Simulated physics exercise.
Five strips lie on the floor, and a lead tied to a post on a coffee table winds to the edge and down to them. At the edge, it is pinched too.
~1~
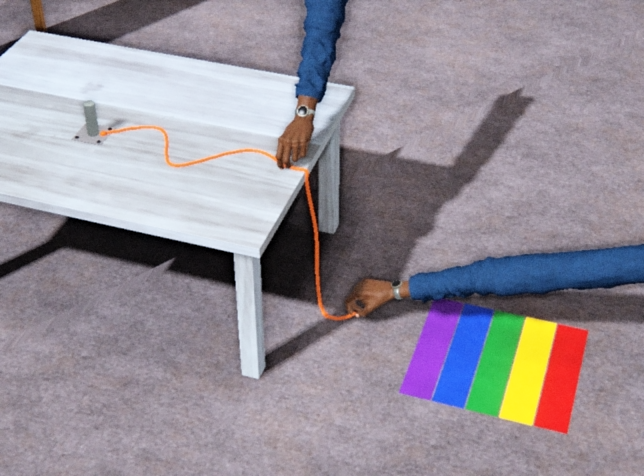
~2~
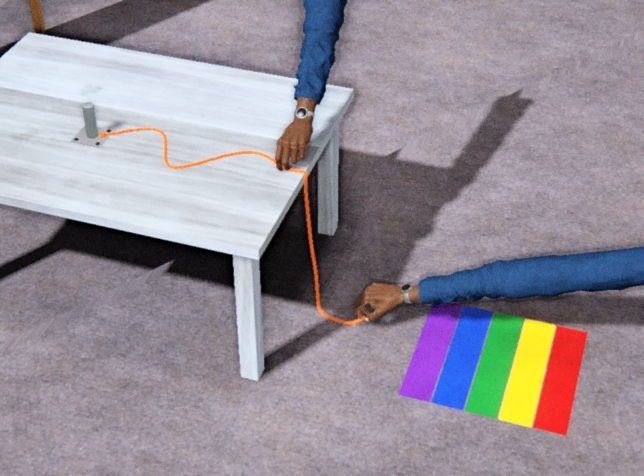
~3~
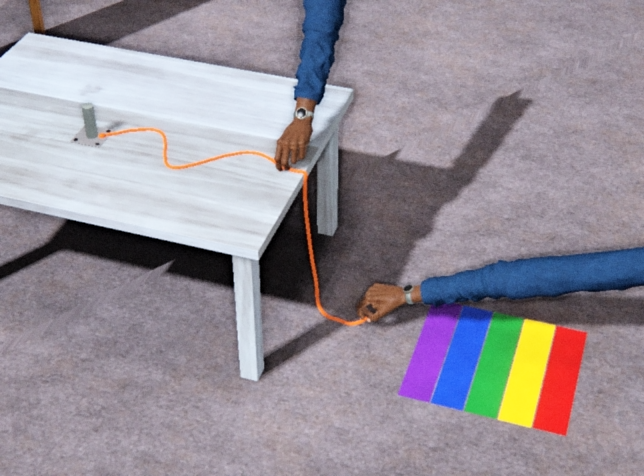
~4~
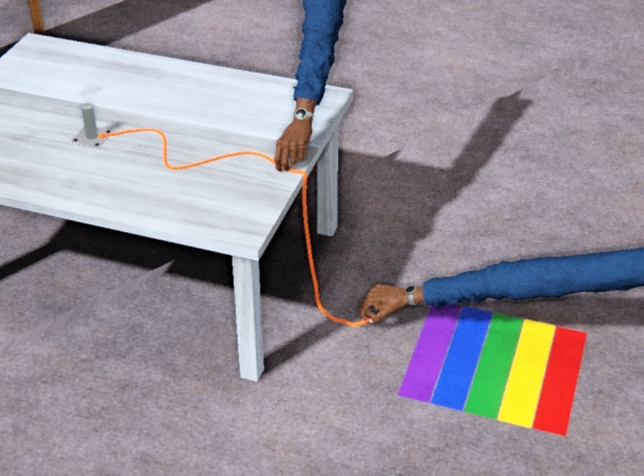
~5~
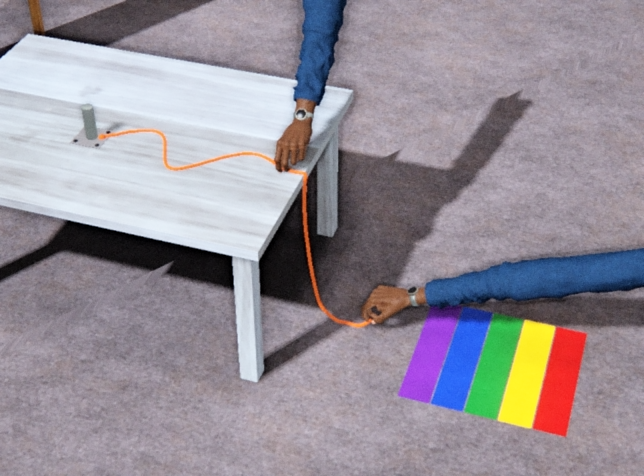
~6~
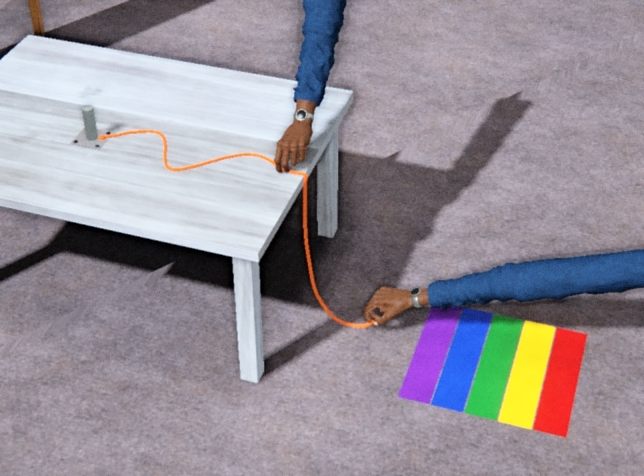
A hand in a blue sleeve, low on the right, draws the end of an orange cord slightly rightward just above a grey carpet, seen from above at an angle. The cord winds from a grey post on a whitewashed table to the edge, where another hand pins it, with purple, blue, green, yellow and red strips on the floor at right. The hanging part shifts slightly, while the upper hand, table and view stay still.
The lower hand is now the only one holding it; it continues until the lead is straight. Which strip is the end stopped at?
Stopped at yellow.
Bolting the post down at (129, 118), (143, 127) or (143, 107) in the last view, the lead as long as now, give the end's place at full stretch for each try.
Estimated pixels per try: (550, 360); (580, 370); (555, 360).
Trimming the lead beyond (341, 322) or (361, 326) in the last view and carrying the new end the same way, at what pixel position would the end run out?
Case by case: Roughly (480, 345), then roughly (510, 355).
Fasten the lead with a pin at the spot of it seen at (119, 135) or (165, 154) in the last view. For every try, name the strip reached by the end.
In order, yellow and green.
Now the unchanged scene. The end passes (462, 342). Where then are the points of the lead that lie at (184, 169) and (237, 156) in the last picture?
Roughly (228, 167) for the first and (282, 176) for the second.
Soon after, end near (462, 342); over blue.
After that, end near (506, 352); over green.
At the stop, end near (532, 357); over yellow. Over yellow.
